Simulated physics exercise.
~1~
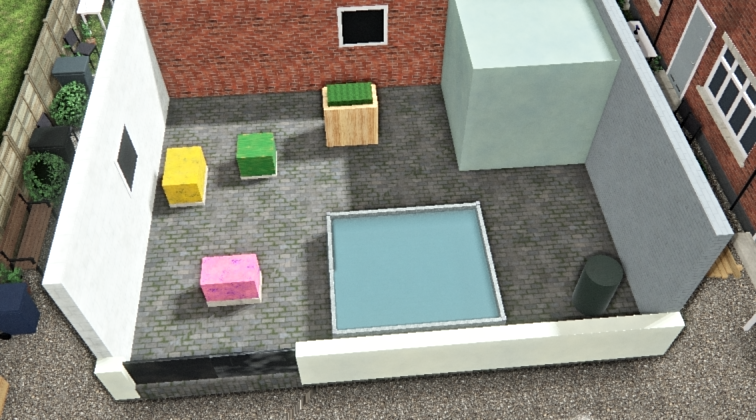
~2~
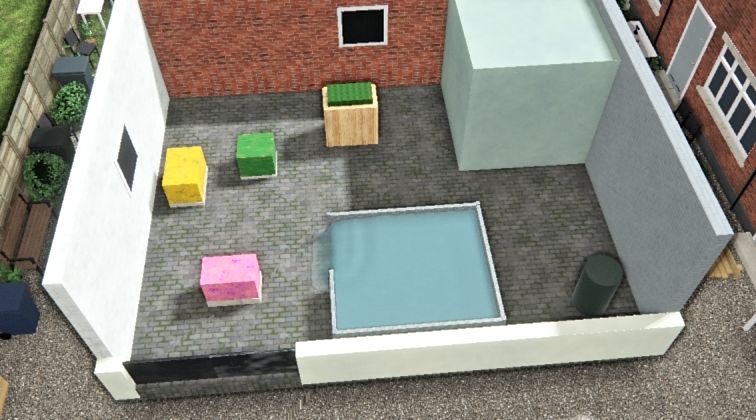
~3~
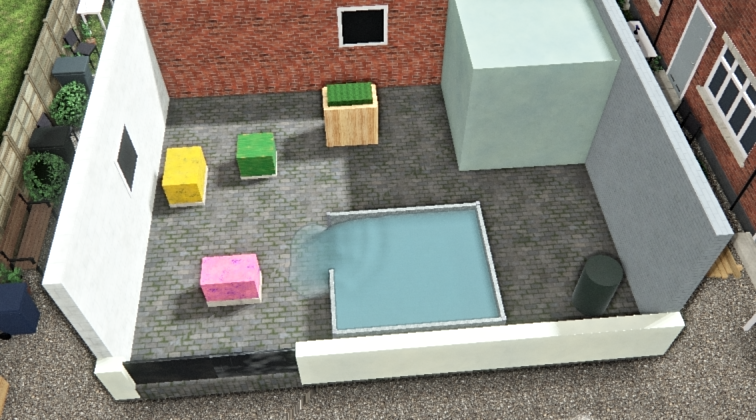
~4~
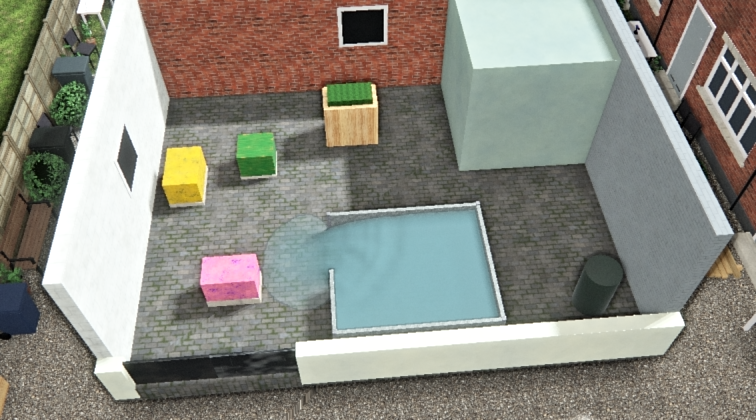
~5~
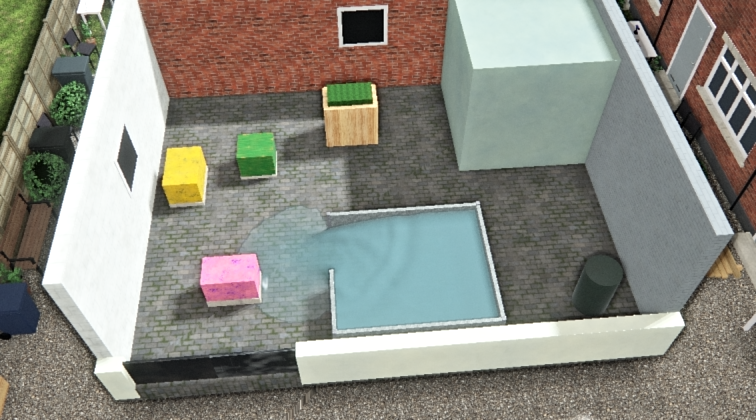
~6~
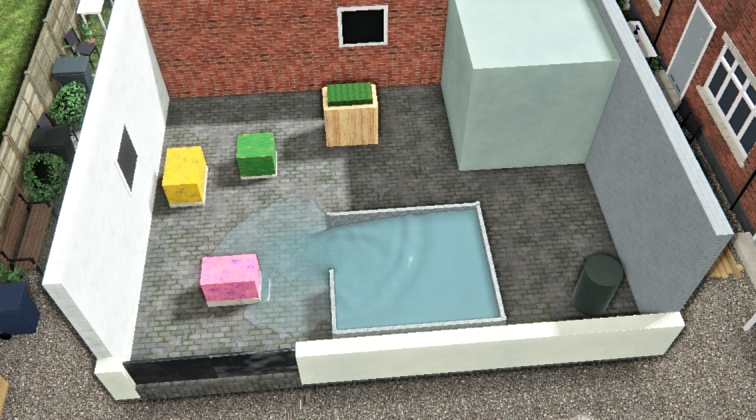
A pale blue pool of water with a low white rim sits in a walled, grey-paved yard, seen from high above. Yellow, green and pink blocks stand to its left, a wooden planter and brick wall behind, a pale green block and dark barrel to the right. Water pours through a gap in the rim's left side and fans out thinly across the paving around the pink block, while ripples cross the pool and the camera stays still.
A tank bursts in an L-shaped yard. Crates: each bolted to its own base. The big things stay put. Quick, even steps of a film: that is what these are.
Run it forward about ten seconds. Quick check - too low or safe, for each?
Pink crate too low; green crate too low; yellow crate too low.
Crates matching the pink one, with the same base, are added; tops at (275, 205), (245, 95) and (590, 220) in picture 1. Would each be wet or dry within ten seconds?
In order, the crates: One gets flooded, two stays clear, three stays clear.
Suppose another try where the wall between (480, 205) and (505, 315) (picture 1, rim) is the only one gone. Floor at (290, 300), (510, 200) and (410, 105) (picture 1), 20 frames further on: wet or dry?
Spared; drenched; spared.
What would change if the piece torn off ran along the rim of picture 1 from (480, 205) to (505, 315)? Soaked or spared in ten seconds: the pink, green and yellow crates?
Then: Pink crate remains dry, green crate ends up wet, yellow crate is topped.
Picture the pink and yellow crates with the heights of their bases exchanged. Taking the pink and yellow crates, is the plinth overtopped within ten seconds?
Pink crate drenched, yellow crate drenched.
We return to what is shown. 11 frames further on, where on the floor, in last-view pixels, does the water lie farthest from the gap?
At roughly (160, 166).
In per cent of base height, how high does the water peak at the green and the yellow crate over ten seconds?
I'd put it at some 220 % for one and some 280 % for the other, in that order.
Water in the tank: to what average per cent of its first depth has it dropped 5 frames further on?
I make it 82 per cent.
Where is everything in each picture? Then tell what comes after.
The open tank at (411, 266) is whole and still, in the first frame.
The front is at (319, 233), out from the gap at (333, 254), in the second frame.
The front is at (300, 234), out from the gap at (333, 256), in the third frame.
Water pours out at (333, 256) and has run to (266, 277), in the fourth frame.
The front is at a hidden place, out from the gap at (333, 256), in the fifth frame.
Water pours out at (333, 256) and has run to a hidden place, in the sixth frame.
A moment on, water covers 20 % of the floor; the pink crate water round its plinth, the green crate not reached, the yellow crate water round its plinth.
Next, water covers 25 % of the floor; the pink crate water round its plinth, the green crate water round its plinth, the yellow crate water round its plinth.
Then, water covers 45 % of the floor; the pink crate water round its plinth, the green crate water round its plinth, the yellow crate water round its plinth.
Later, water covers 55 % of the floor; the pink crate water round its plinth, the green crate water round its plinth, the yellow crate water round its plinth.
In the end, water covers 80 % of the floor; the pink crate was topped, the green crate was topped, the yellow crate was topped.
